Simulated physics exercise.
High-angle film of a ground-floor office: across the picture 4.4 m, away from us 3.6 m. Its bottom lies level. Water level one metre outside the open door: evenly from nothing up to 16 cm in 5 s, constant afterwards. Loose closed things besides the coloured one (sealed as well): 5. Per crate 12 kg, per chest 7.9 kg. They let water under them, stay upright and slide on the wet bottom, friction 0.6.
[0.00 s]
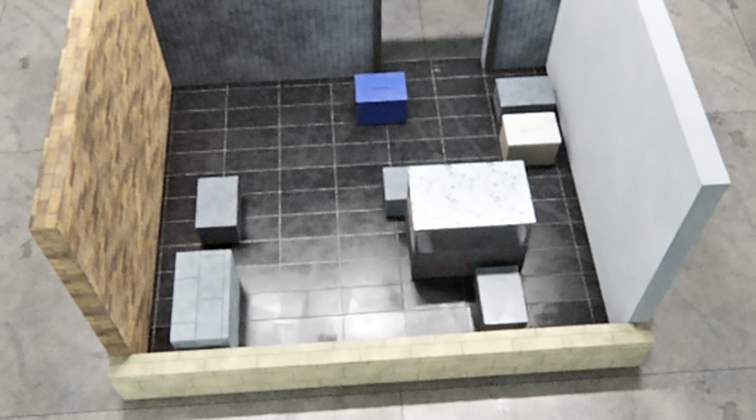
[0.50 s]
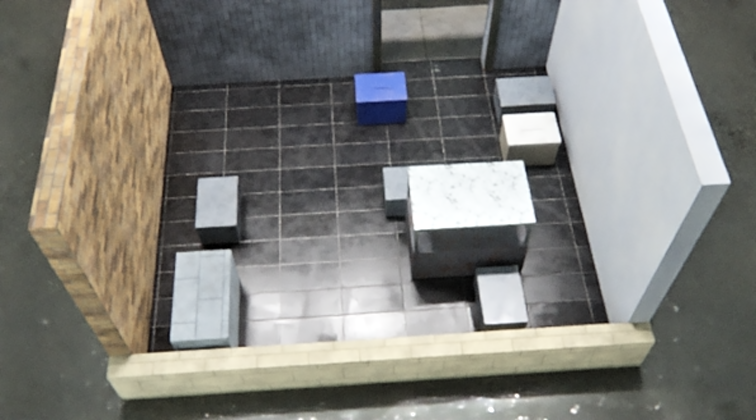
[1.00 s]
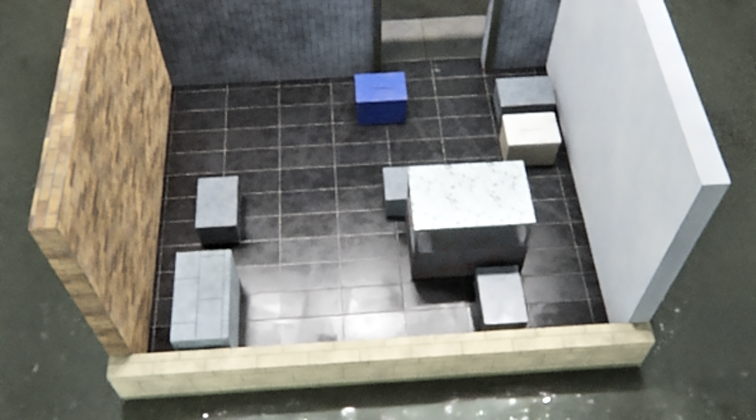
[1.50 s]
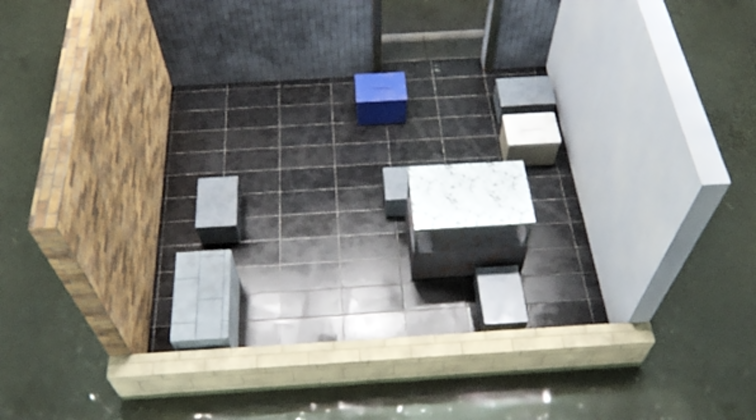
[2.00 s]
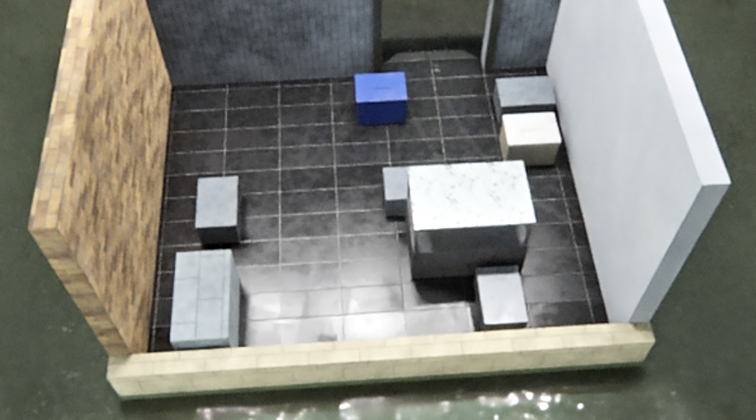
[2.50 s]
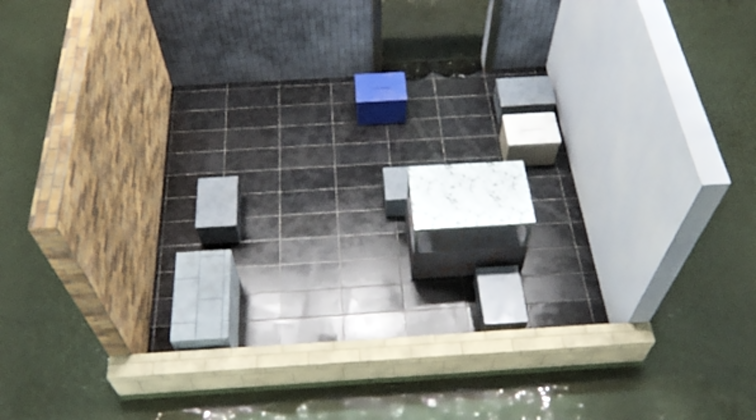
In a small dark-tiled room seen from above, with a blue chest, several pale and grey blocks and an open doorway, murky water spreads over the ground outside and ripples around the walls, while everything inside stays still.
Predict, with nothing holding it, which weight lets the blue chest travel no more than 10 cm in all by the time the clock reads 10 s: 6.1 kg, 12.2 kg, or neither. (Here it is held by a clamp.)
None of them.
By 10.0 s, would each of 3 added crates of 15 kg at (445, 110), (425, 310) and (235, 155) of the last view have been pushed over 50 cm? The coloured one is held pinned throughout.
One by one: Too far, not far enough and not far enough.
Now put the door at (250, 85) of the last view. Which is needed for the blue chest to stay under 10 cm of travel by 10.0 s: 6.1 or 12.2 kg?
Answer: The lower mass works.
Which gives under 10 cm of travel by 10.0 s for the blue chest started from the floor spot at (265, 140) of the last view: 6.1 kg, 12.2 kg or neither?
Note: Both OK.
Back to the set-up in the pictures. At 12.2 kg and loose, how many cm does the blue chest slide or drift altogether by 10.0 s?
The distance adds up to about 50 cm.
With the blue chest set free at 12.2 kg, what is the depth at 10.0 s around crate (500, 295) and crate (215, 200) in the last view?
Depth approx. 5 cm / 3 cm.
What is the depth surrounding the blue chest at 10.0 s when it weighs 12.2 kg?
Around 4 cm.
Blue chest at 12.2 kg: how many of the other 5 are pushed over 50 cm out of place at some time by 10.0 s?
1.
After 3.5 s the blue chest would be 0 cm from its start with 6.1 kg and 0 cm from its start with 12.2 kg; 1 cm of water round it then.
After 4.5 s the blue chest would be 7 cm from its start with 6.1 kg and 0 cm from its start with 12.2 kg; 3 cm of water round it then.
After 7.0 s the blue chest would be 95 cm from its start with 6.1 kg and 43 cm from its start with 12.2 kg; 3 cm of water round it then.
After 10.0 s the blue chest would be 118 cm from its start with 6.1 kg and 49 cm from its start with 12.2 kg; 4 cm of water round it then.
